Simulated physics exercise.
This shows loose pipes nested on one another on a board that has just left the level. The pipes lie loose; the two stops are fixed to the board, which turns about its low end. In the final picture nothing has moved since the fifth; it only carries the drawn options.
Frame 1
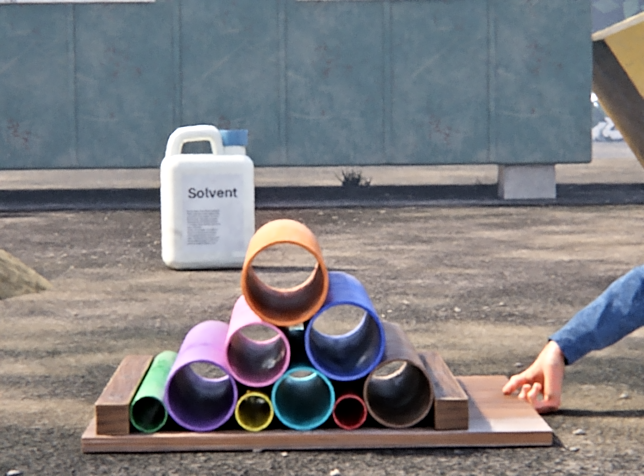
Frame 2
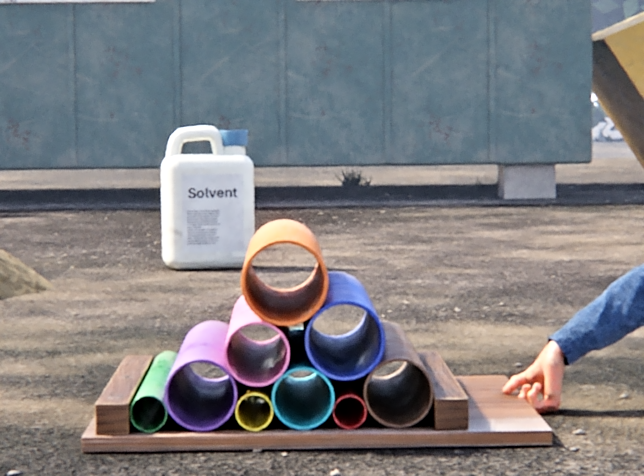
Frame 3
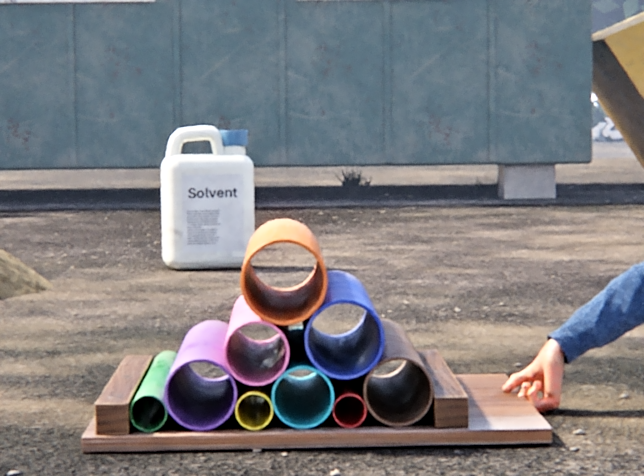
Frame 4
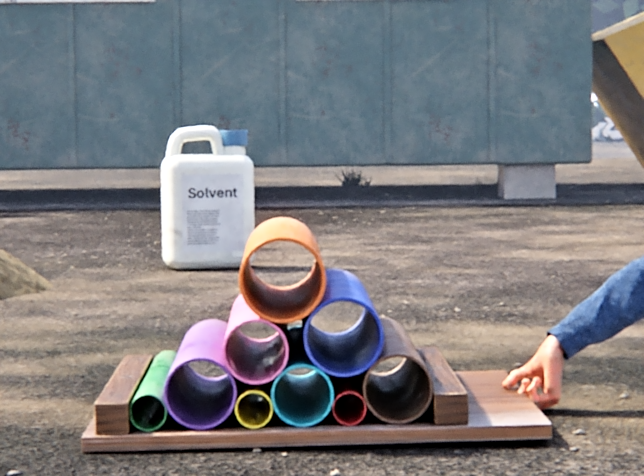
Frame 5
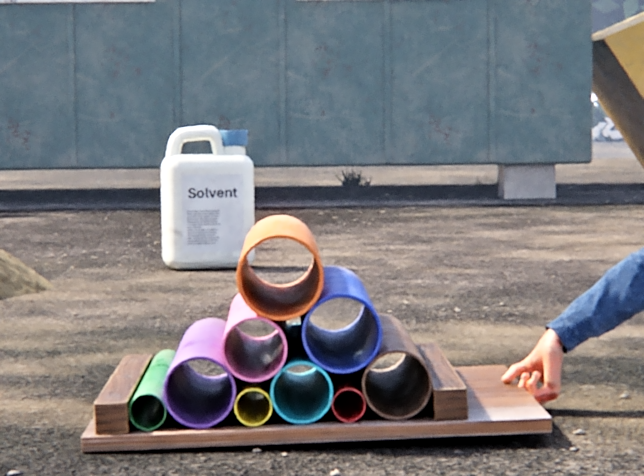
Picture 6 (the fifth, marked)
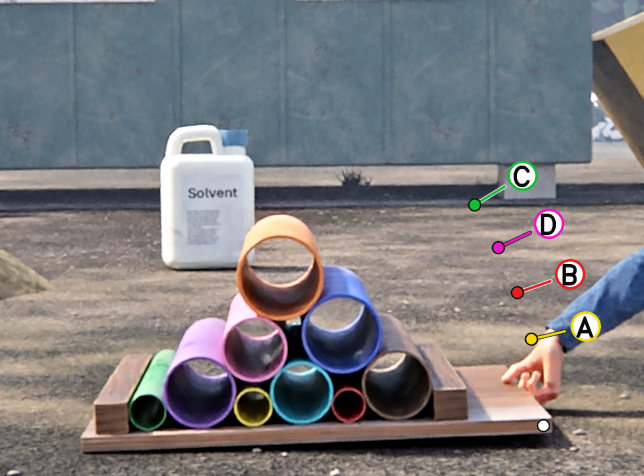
On rough outdoor ground, a hand slightly raising the right end of a wooden board stacked with loose colourful pipes.
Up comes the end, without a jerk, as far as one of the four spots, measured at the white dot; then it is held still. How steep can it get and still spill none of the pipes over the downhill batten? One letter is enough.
B is the limit.
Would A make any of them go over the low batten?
At A: No.
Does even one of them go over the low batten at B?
At B: No.
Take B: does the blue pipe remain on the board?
Yes, with B.
On the copy, A at (532, 339); B at (518, 292); C at (475, 205); D at (499, 248); the white dot at (543, 426).
On B. First, board at 14°.
Then, board at 19°.
Finally, board at 19°, none over the low batten.
By contrast, A none over the low batten; C one over the low batten (orange); D one over the low batten (orange).
